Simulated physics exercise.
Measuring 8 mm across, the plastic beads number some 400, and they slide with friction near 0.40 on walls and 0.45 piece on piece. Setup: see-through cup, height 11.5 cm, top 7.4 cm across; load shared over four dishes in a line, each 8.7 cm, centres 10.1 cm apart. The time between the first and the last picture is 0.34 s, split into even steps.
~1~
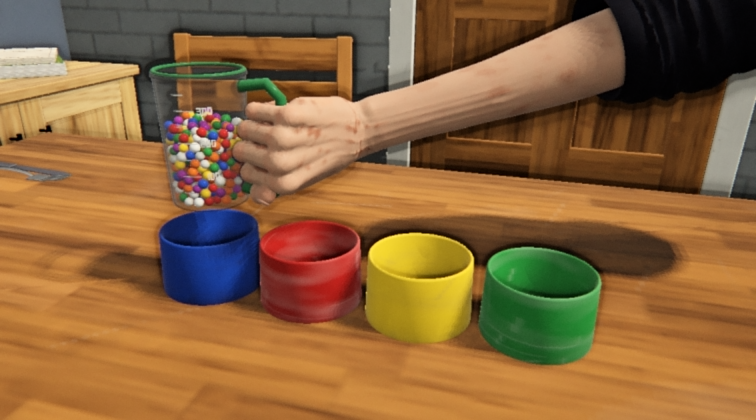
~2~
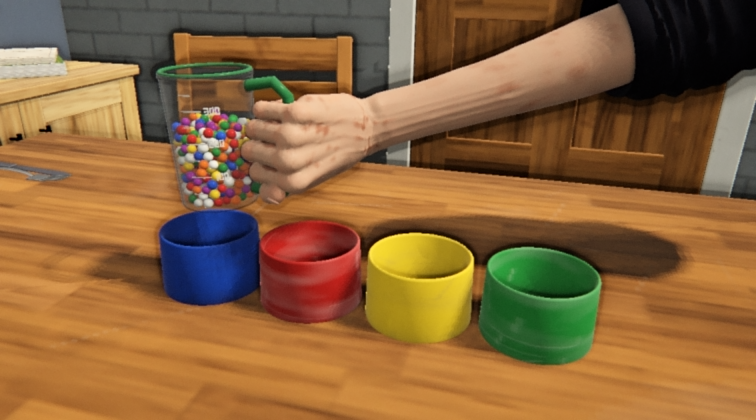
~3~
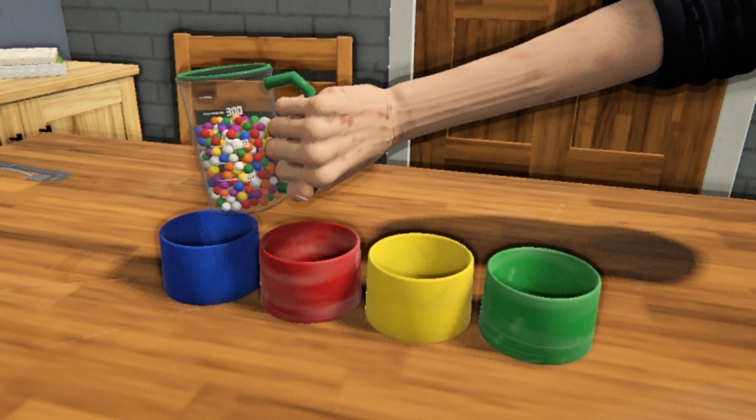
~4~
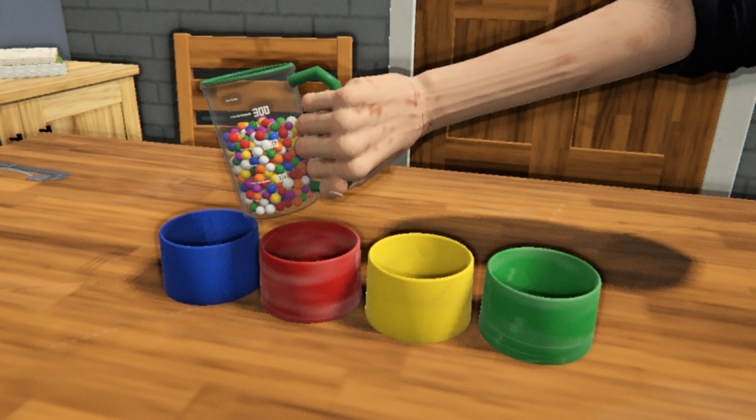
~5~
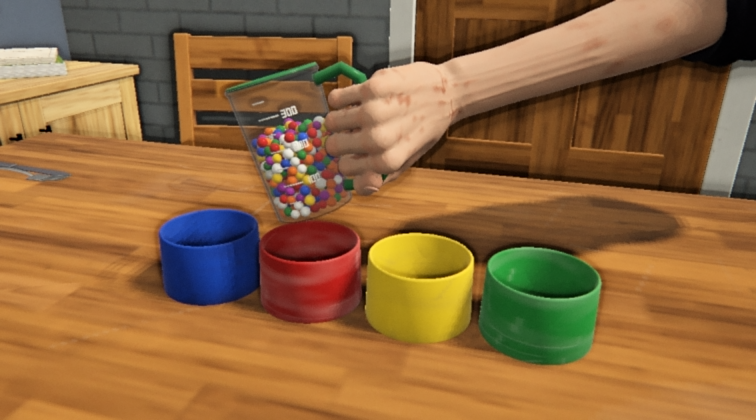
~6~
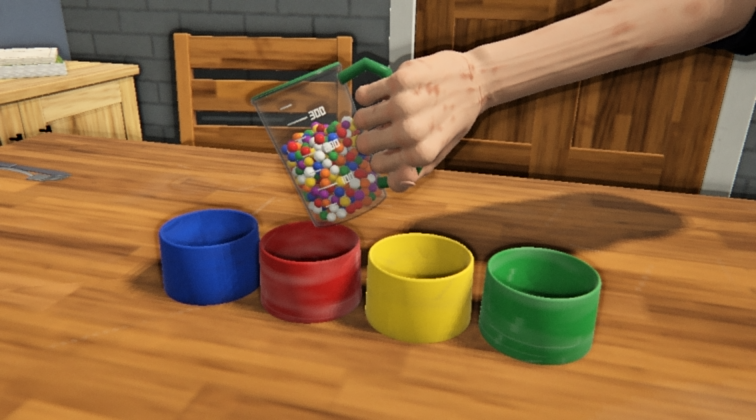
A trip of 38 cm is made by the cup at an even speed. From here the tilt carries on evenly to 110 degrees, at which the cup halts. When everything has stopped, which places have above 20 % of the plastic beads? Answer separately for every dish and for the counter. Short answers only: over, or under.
My prediction: Red: Share not greater than a fifth; blue: Share not greater than a fifth; green: Share greater than a fifth; yellow: Share not greater than a fifth; counter: Share not greater than a fifth.
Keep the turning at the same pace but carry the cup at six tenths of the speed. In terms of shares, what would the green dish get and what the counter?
Green: 80; counter: 10.
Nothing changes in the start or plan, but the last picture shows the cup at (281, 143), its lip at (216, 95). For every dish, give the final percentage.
It'd finish with red at 0, blue at 0, green at 90 and yellow at 0.
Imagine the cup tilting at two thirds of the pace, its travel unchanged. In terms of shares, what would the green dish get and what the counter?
Shares - green: 100, counter: 0.
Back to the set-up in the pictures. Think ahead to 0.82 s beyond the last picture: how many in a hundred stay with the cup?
Roughly 100 percent.
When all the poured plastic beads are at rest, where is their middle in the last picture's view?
In the last view, approximately (538, 299).
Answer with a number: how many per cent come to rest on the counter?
Near 0 percent, roughly speaking.
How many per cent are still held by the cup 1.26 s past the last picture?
Around 55 in a hundred.
Then, 0.49 s after the last picture, tilt 65 degrees; cup holds 100 %.
Then, 0.82 s after the last picture, tilt 92 degrees; cup holds 100 %.
Then, 1.26 s after the last picture, tilt 110 degrees; cup holds 55 %, green 40 %.
In the end, red 0 %, blue 0 %, green 100 %, yellow 0 %, counter 0 %.
